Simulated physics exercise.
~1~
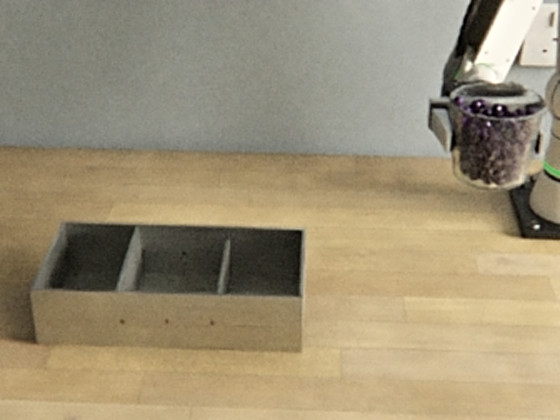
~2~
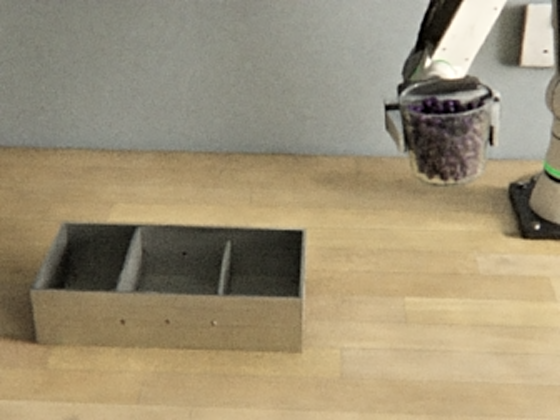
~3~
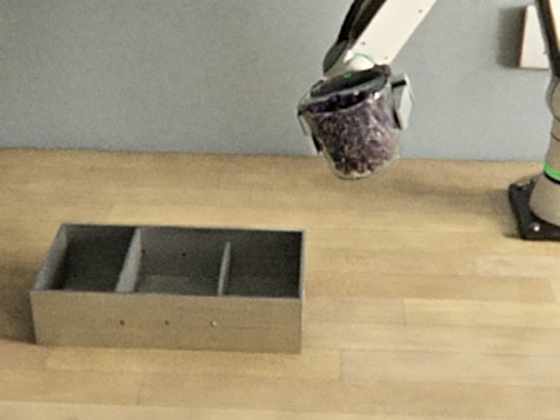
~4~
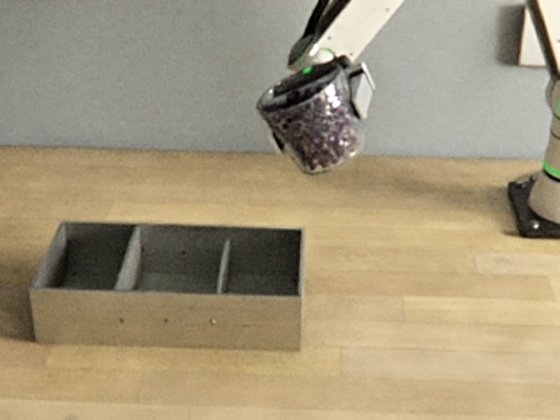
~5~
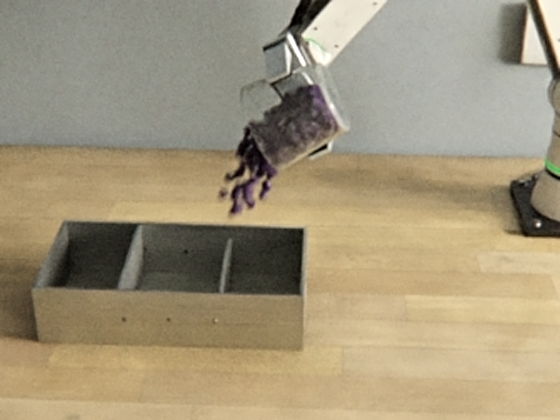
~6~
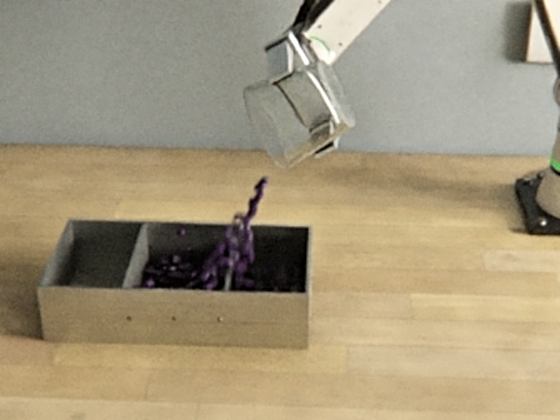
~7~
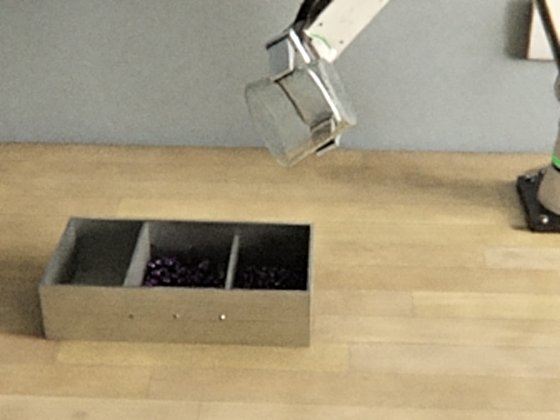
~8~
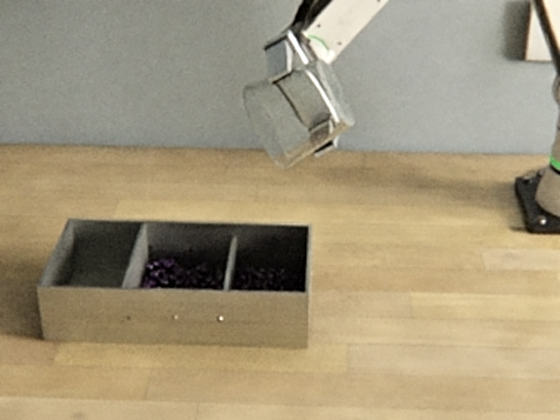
A robot arm carried a clear beaker of dark purple beads left over a gray divided box, tipping it until they poured out, and the beads ended up in the middle and right sections while the emptied beaker stayed tilted above.
